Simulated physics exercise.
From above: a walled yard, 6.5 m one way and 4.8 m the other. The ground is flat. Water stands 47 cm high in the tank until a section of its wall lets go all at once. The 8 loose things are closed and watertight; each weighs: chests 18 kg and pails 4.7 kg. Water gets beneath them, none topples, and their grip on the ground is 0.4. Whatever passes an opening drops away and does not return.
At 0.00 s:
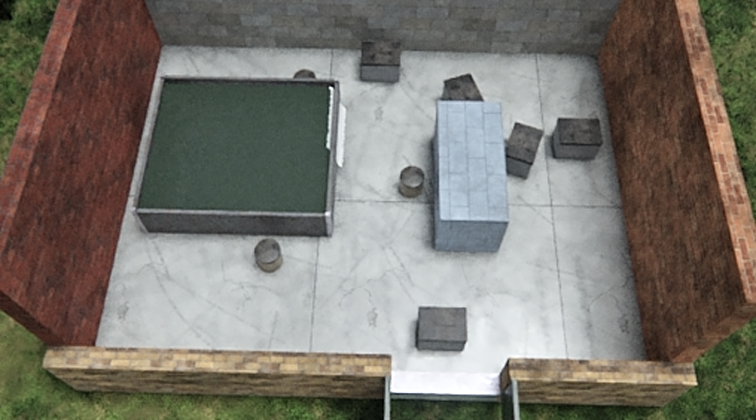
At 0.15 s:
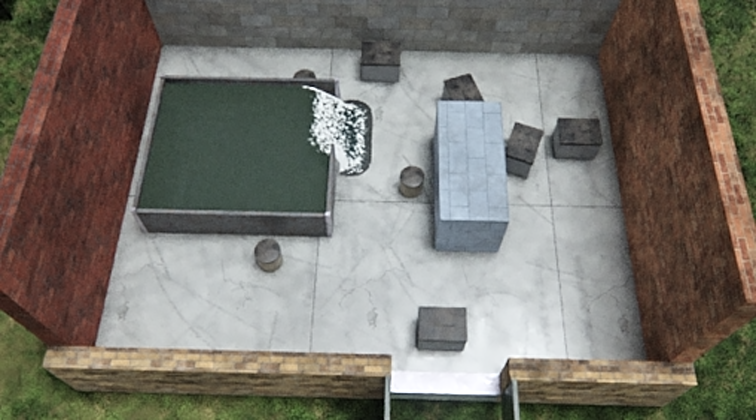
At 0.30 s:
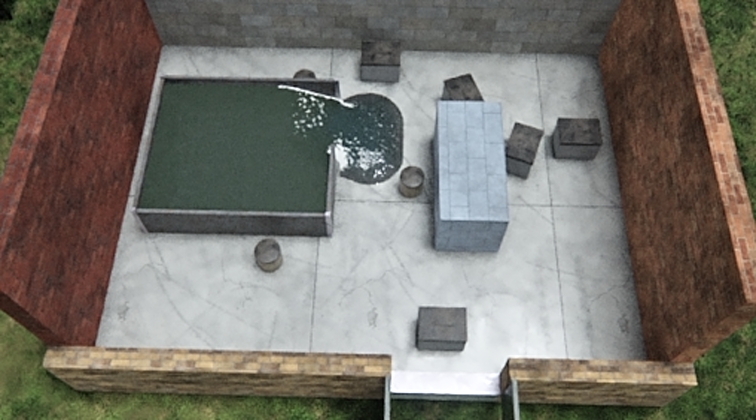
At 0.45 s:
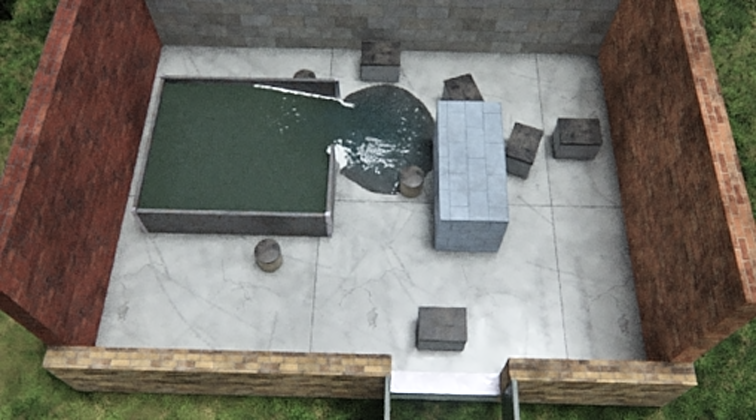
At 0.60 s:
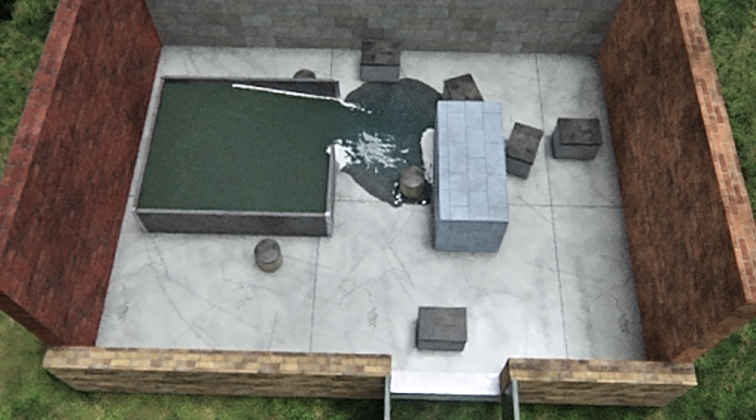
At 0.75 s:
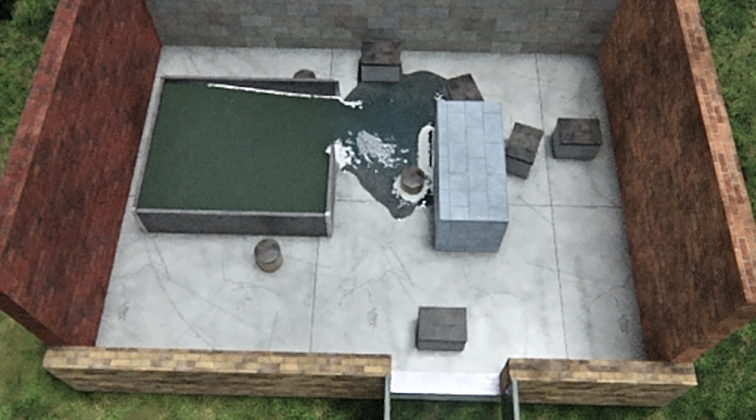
In a walled yard seen from above, dark green water pours through the right side of a raised tank and spreads across the pale floor, reaching a grey block and surrounding a small pail, while the scattered objects stay put.
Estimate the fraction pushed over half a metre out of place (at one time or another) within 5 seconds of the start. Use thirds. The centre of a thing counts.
It is between one and two thirds.
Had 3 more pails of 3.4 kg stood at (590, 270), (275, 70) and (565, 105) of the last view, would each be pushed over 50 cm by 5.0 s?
In turn: Over, short of it, more.
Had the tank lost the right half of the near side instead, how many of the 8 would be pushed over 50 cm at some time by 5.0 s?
In that case 2 of them.
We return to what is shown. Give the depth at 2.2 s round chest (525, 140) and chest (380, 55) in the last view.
About 3 and 3 cm.
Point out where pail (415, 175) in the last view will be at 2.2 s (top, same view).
Around (363, 267).
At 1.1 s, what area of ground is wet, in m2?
Roughly 8.5 m2.
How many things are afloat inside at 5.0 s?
At that moment 0.
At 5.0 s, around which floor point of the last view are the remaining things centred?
At about (401, 211).
After 1.1 s 0 of 8 are over 50 cm from their spots; 0 afloat.
After 2.2 s 2 of 8 are over 50 cm from their spots; 0 afloat.
After 3.5 s 2 of 8 are over 50 cm from their spots; 1 afloat.
After 5.0 s 3 of 8 are over 50 cm from their spots, and 3 have been at some point; 0 afloat.
